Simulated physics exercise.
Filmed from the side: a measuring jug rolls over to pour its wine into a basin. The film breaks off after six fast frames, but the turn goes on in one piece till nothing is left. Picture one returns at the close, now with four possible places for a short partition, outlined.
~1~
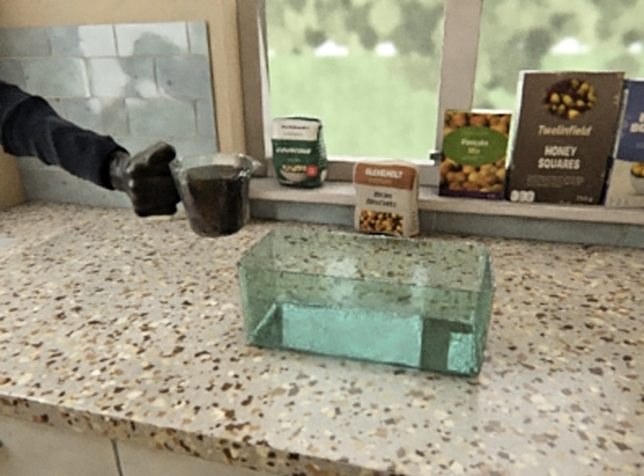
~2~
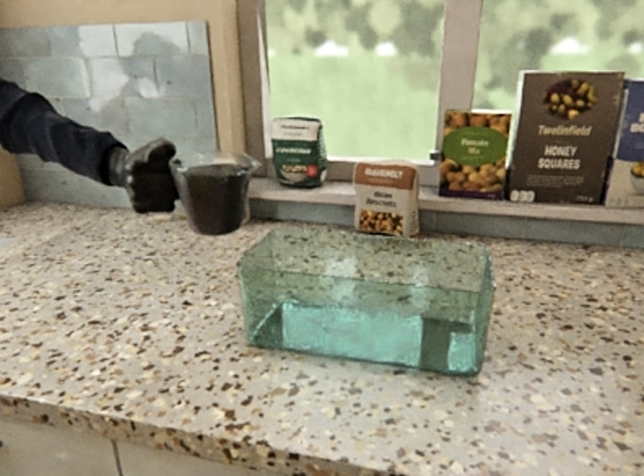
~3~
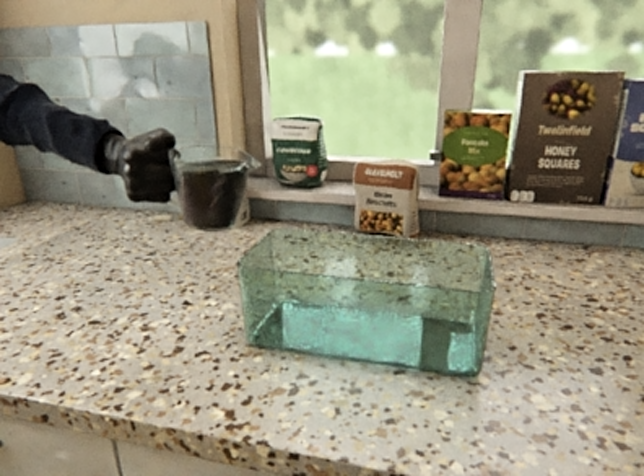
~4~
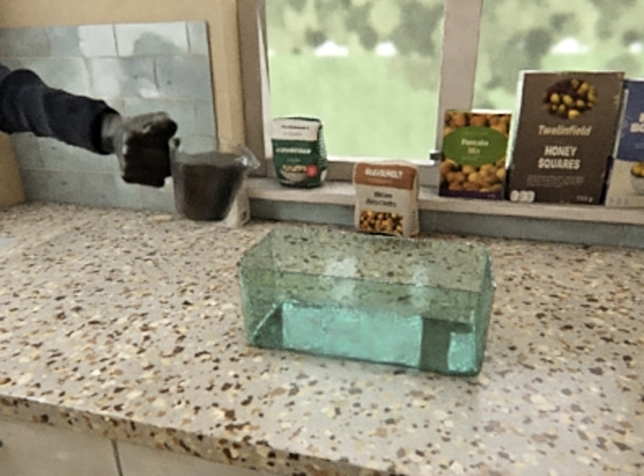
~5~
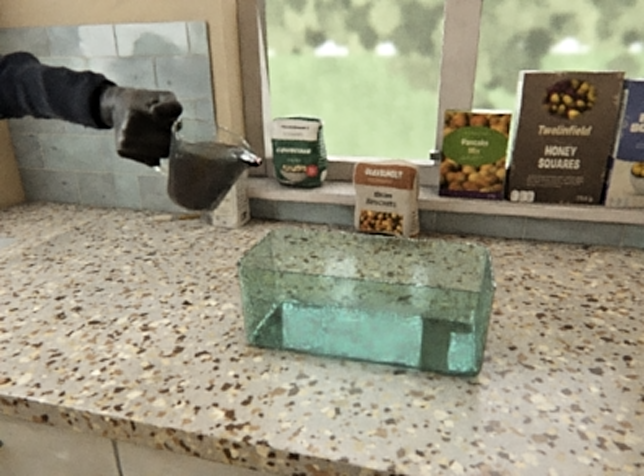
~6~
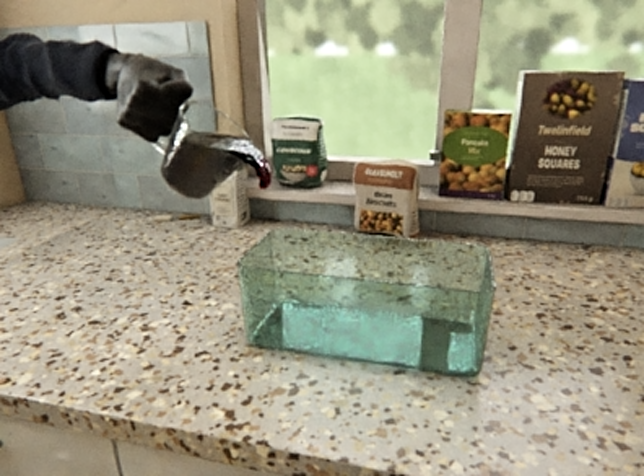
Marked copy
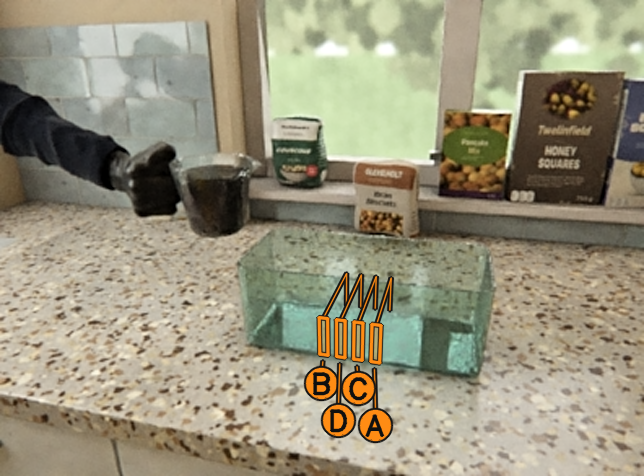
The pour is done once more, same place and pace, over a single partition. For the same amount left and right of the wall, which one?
Take B.
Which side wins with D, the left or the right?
More ends on the left.
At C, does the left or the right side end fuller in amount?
The left side.
In orange, A at (374, 369); B at (322, 361); C at (356, 366); D at (339, 363).
If A is chosen, about 92 % ends left of the wall and 5 % right of it; 3 % is lost outside.
If B is chosen, about 58 % ends left of the wall and 41 % right of it.
If C is chosen, about 91 % ends left of the wall and 4 % right of it; 5 % is lost outside.
If D is chosen, about 94 % ends left of the wall and 2 % right of it; 4 % is lost outside.
